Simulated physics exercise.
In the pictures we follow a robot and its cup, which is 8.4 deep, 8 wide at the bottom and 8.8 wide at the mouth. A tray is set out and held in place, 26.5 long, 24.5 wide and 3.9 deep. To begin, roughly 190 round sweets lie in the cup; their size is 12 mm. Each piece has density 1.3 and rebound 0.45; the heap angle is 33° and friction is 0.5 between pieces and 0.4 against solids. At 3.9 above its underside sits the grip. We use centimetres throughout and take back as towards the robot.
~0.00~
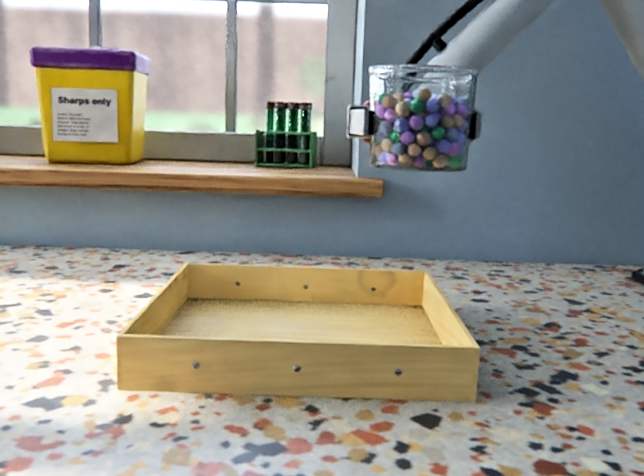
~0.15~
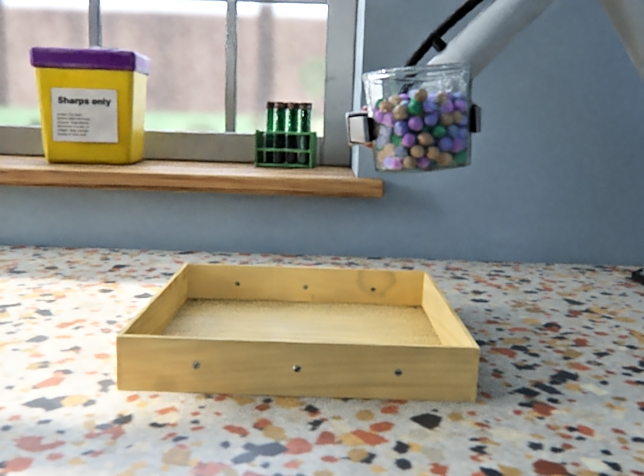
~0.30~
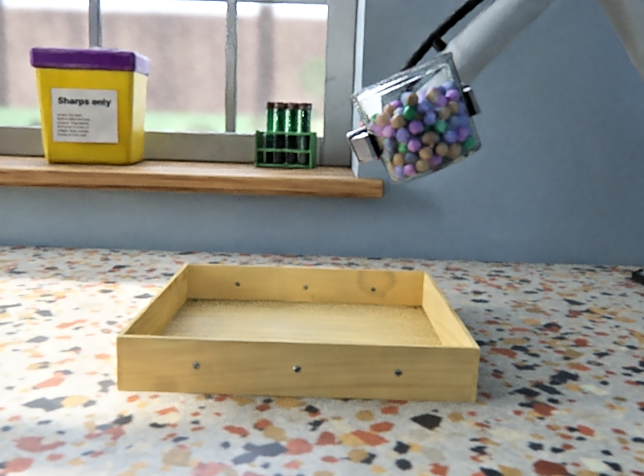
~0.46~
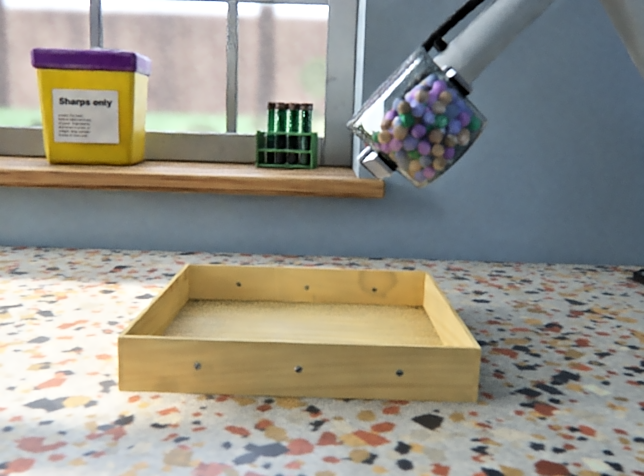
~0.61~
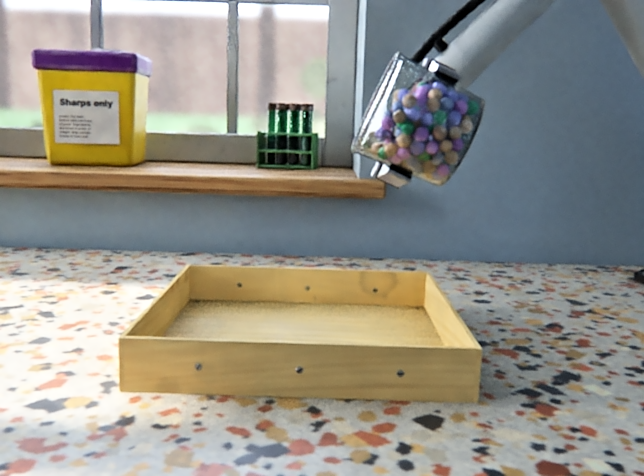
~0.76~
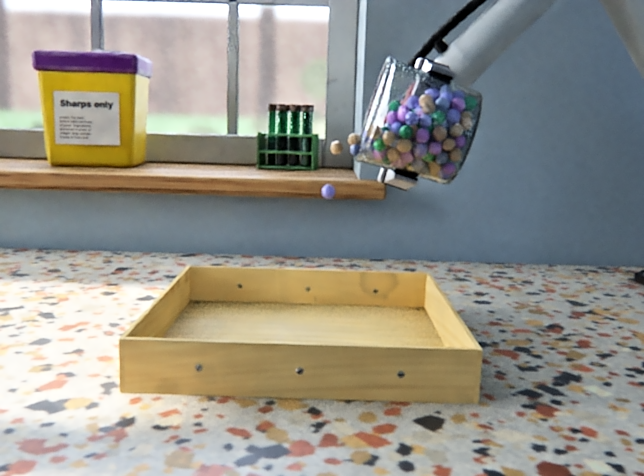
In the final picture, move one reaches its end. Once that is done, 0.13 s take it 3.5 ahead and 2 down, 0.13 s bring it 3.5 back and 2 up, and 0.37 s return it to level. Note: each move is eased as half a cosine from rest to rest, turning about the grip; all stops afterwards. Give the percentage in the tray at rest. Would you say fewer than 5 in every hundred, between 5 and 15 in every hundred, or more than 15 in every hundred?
More than 15 in every hundred.
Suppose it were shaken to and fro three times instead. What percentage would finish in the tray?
That share would be near 45 percent.
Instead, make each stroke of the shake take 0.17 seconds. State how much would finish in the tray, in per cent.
In that case it would be near 10 percent.
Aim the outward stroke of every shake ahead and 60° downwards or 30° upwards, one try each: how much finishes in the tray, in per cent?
Estimates, in order: 10 % then 45 %.
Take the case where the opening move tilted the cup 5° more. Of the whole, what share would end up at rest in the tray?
It would be near 30 per cent.
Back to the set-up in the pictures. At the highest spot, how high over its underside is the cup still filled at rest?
Top of the fill: Near 7.5 cm.
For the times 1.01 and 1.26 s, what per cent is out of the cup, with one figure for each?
Readings in order: 15, 25.
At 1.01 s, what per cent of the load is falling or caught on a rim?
Around 10 percent of the load.
By 1.01 s, tilted 74° forward, highest piece 22 above the table; 164 in the cup, 6 in the tray, 19 in flight or on a rim.
By 1.26 s, tilted 19° forward, highest piece 24 above the table; 146 in the cup, 42 in the tray, 1 in flight or on a rim.
By 1.59 s, level, highest piece 24 above the table; 146 in the cup, 43 in the tray.
By 2.64 s, level, highest piece 24 above the table; 146 in the cup, 43 in the tray.
Final count, 146 in the cup, 43 in the tray. That is 23 % in the tray.
